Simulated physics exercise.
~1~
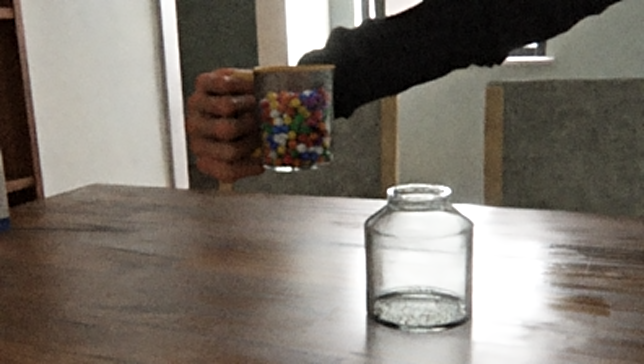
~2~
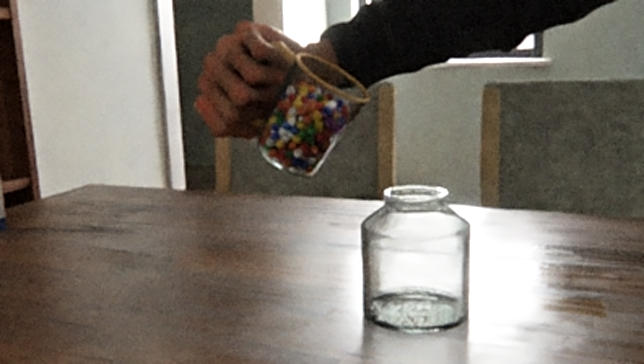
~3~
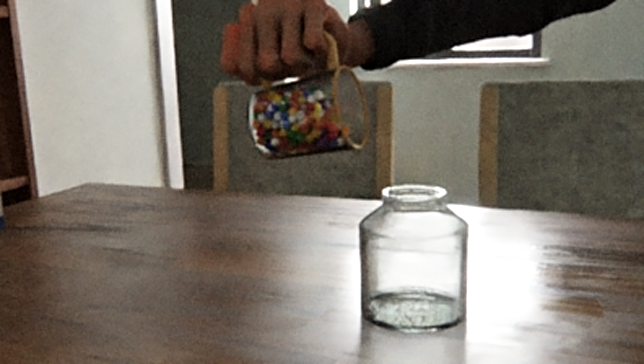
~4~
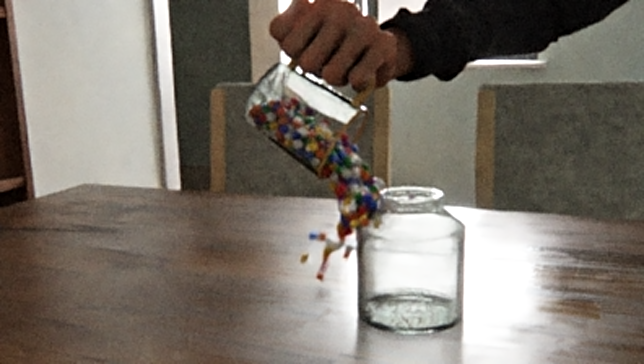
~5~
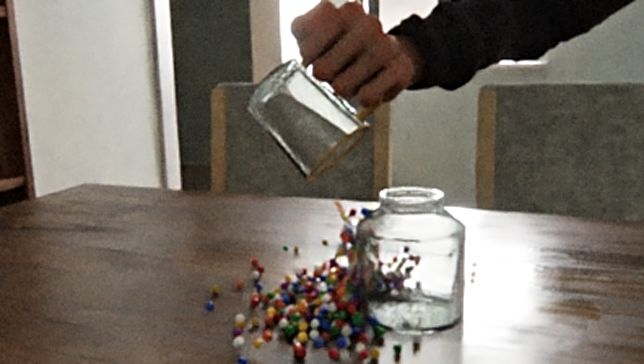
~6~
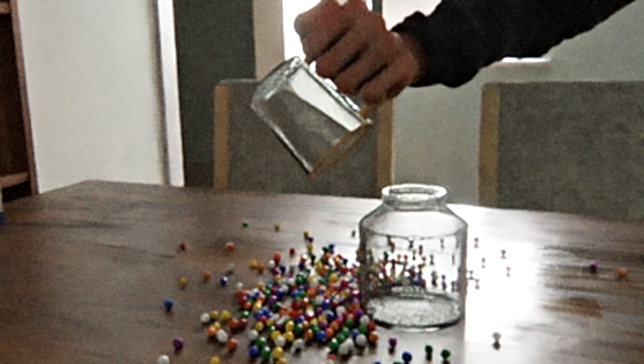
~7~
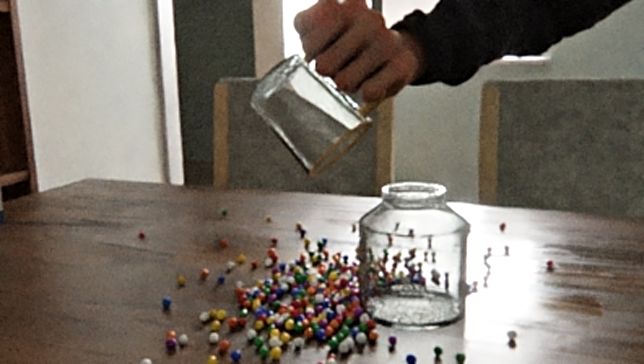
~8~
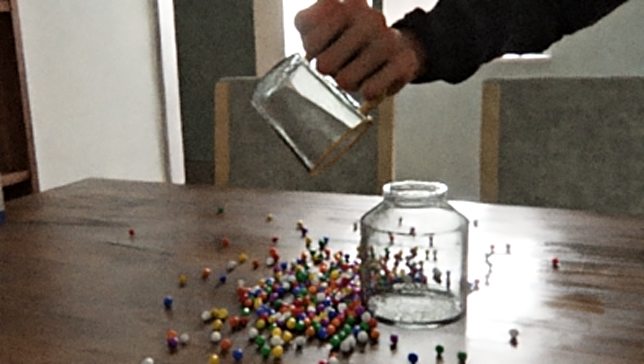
At the start, a hand in a dark sleeve holds a clear cup full of colourful beads above a wooden table, to the left of an empty glass jar. The hand tips the cup to the right until it lies on its side, with the beads still inside. As it tilts further, the beads pour out over the rim and fall just left of the jar's mouth. They hit the table and scatter in front of, beside and behind the jar. At the end, the emptied cup stays tipped above the spilt beads, and the jar remains empty.
